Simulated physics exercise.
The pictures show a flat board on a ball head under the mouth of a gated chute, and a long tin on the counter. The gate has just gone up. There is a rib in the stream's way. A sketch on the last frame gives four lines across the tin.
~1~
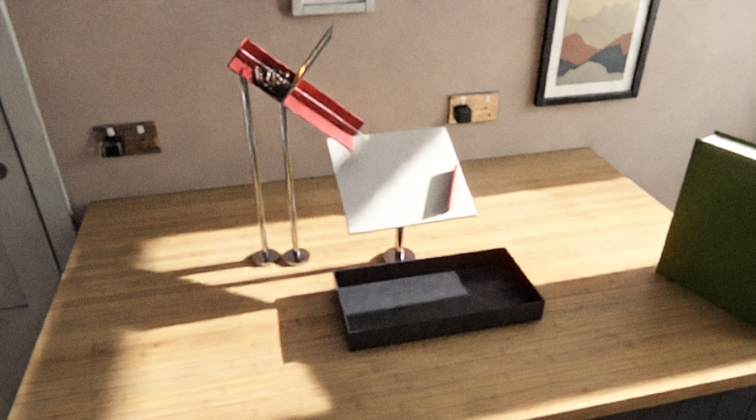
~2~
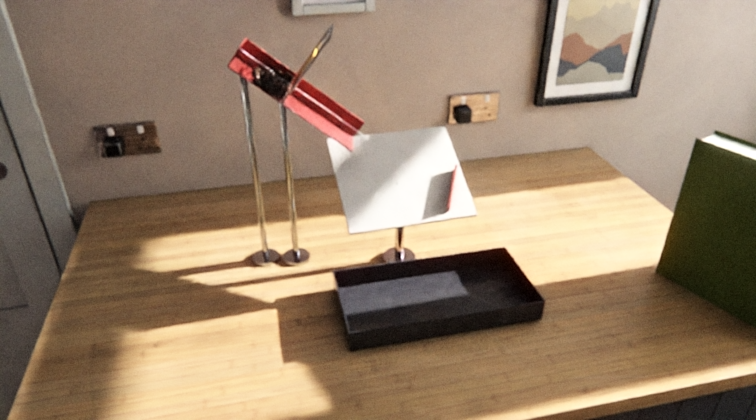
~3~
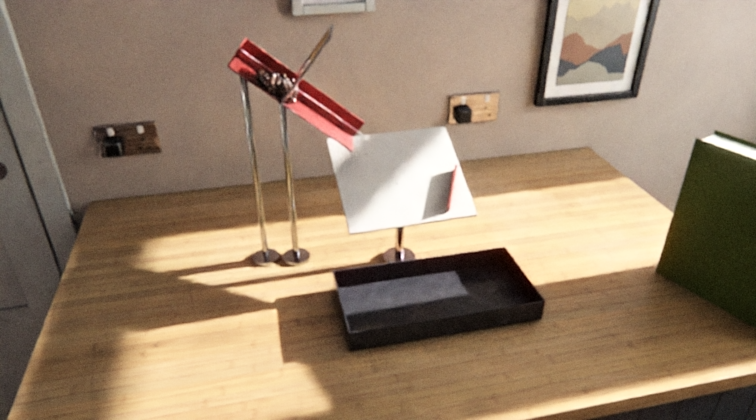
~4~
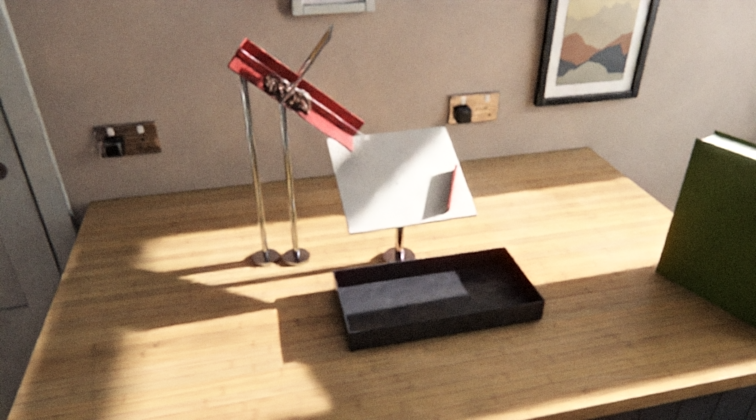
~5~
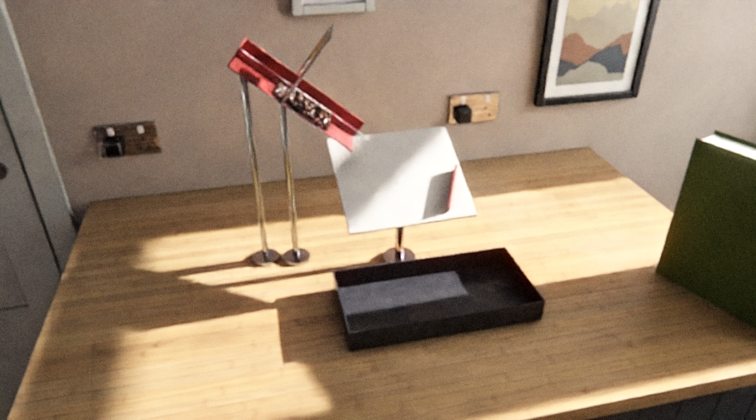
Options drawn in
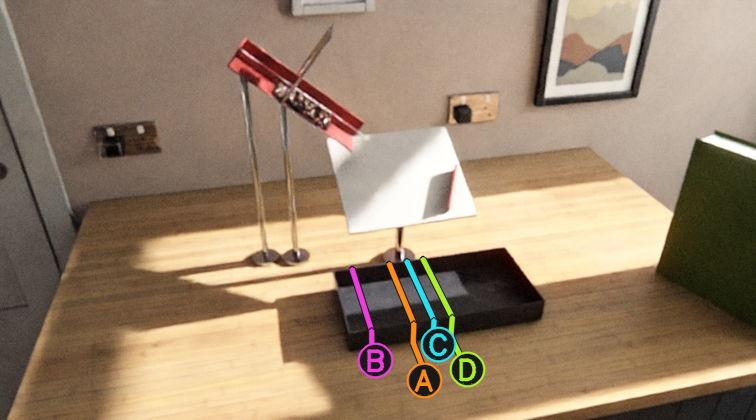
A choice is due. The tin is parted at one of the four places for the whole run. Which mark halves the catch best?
The best line is D.
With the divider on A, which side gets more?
The right side.
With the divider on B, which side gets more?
Right.
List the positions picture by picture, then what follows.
In the first frame, load behind the gate at (278, 79), chocolate balls; lip of the chute at (352, 144), sloping fairly steeply.
In the second frame, middle of the board at (401, 176), tilted fairly steeply; middle of its low edge at (415, 224); of its high edge at (387, 132).
In the third frame, front corners of the tin at (350, 333) and (544, 301), empty; front of the load at (293, 101).
In the fourth frame, middle of the load at (292, 92); its front at (309, 105), about a third of the way to the lip; rib from (457, 164) to (449, 208).
In the fifth frame, middle of the load at (300, 105); its front at (328, 125), about two thirds of the way to the lip.
On the marked copy, line A crosses the front rim at (413, 322); line B crosses the front rim at (371, 329); line C crosses the front rim at (433, 319); line D crosses the front rim at (451, 316).
With A, of what is caught, a small part on the left of the divider, nearly all on the right.
With B, of what is caught, a stray few on the left of the divider, nearly all on the right.
With C, of what is caught, a small part on the left of the divider, nearly all on the right.
With D, of what is caught, about a quarter on the left of the divider, about two thirds on the right.
